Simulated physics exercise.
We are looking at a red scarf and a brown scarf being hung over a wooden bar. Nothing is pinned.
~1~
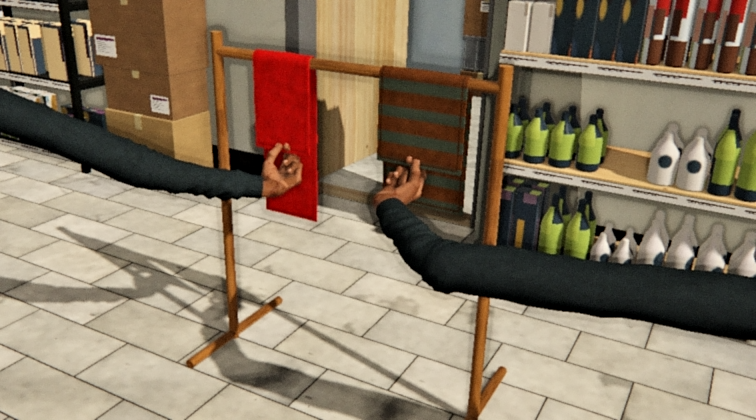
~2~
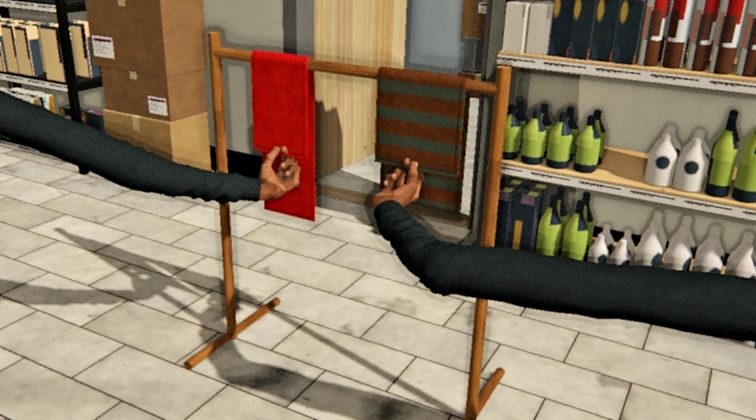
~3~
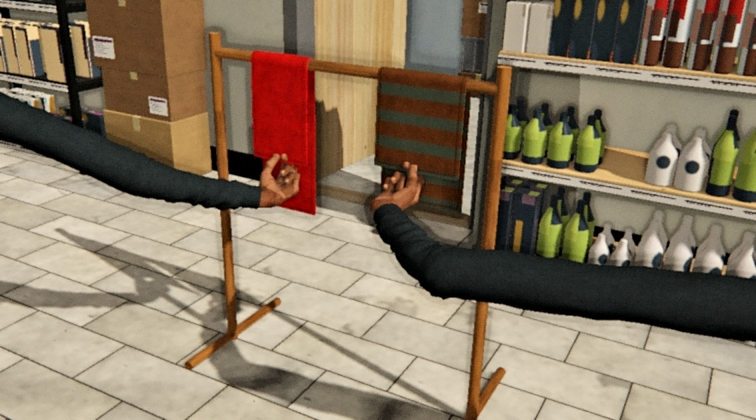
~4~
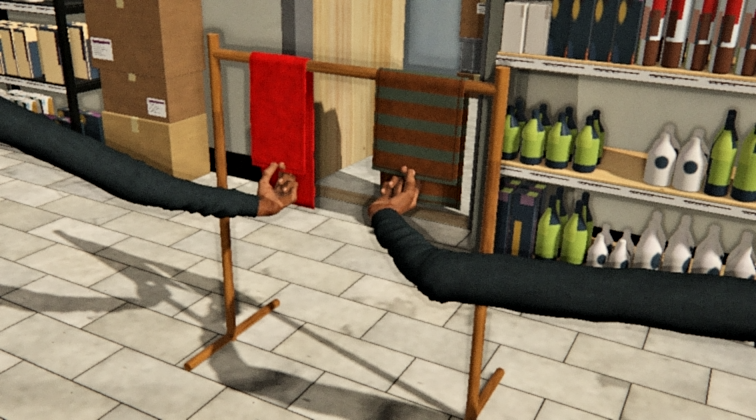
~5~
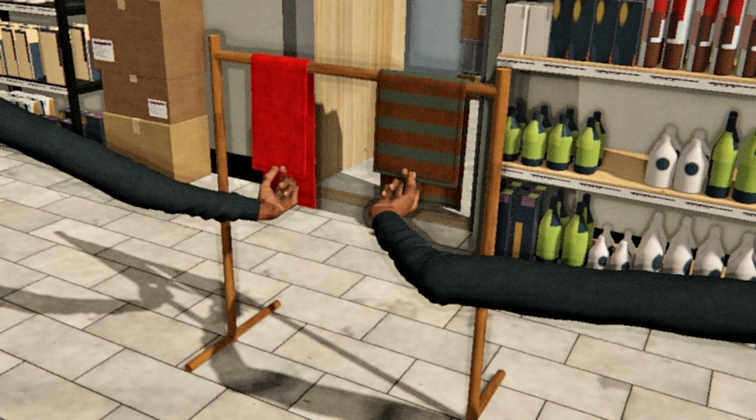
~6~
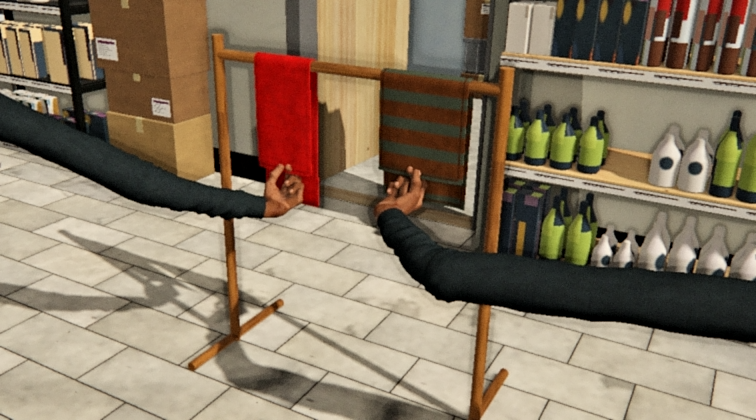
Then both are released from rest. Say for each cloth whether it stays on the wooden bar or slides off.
As it turns out, the red scarf keeps its place and the brown scarf stays on.
Then, 0.44 s later than the last view, red scarf at rest on the rail; brown scarf at rest on the rail.
Finally, red scarf at rest on the rail; brown scarf at rest on the rail. The red scarf stays on and the brown scarf hangs there.
